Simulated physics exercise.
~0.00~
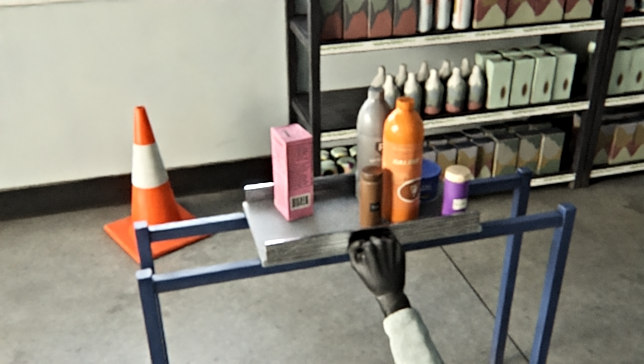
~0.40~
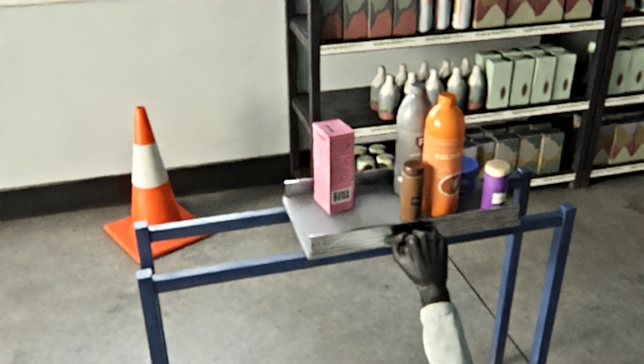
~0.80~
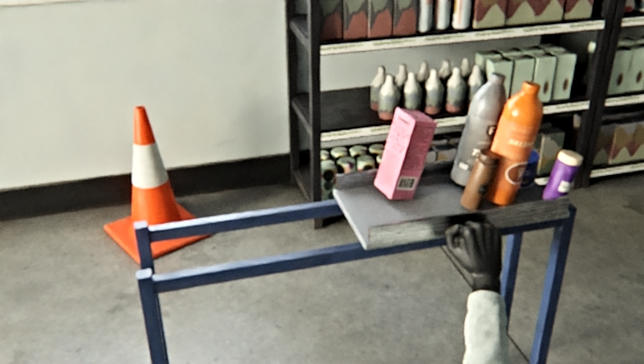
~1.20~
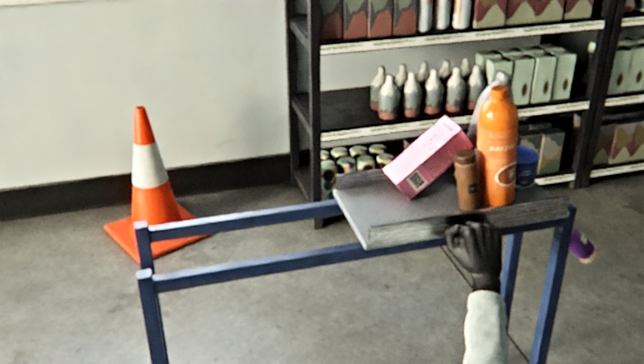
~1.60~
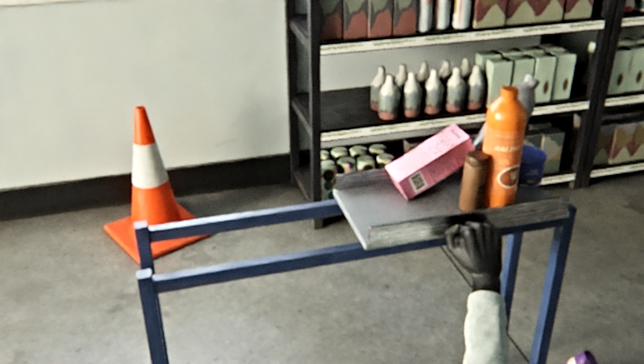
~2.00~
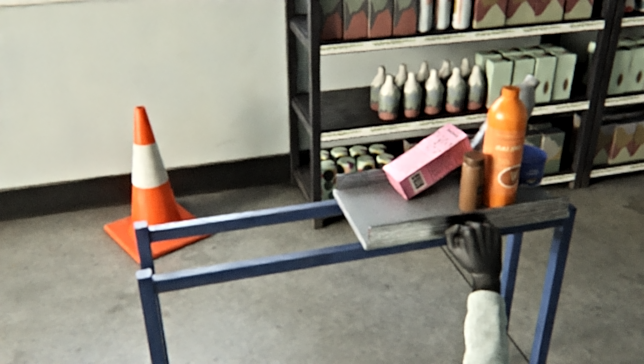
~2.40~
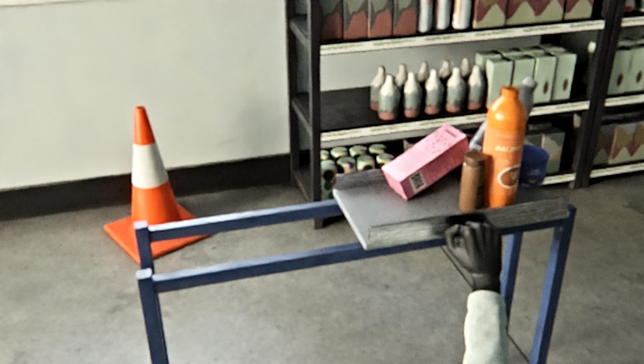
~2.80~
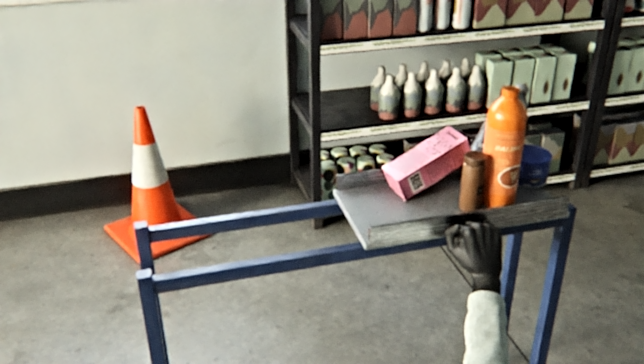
In this clip, a black-gloved hand slides a tray of containers right along a blue frame until it stops abruptly; the purple shaker falls off the right end, the pink carton tips over, and the grey bottle ends leaning behind the upright orange bottle.
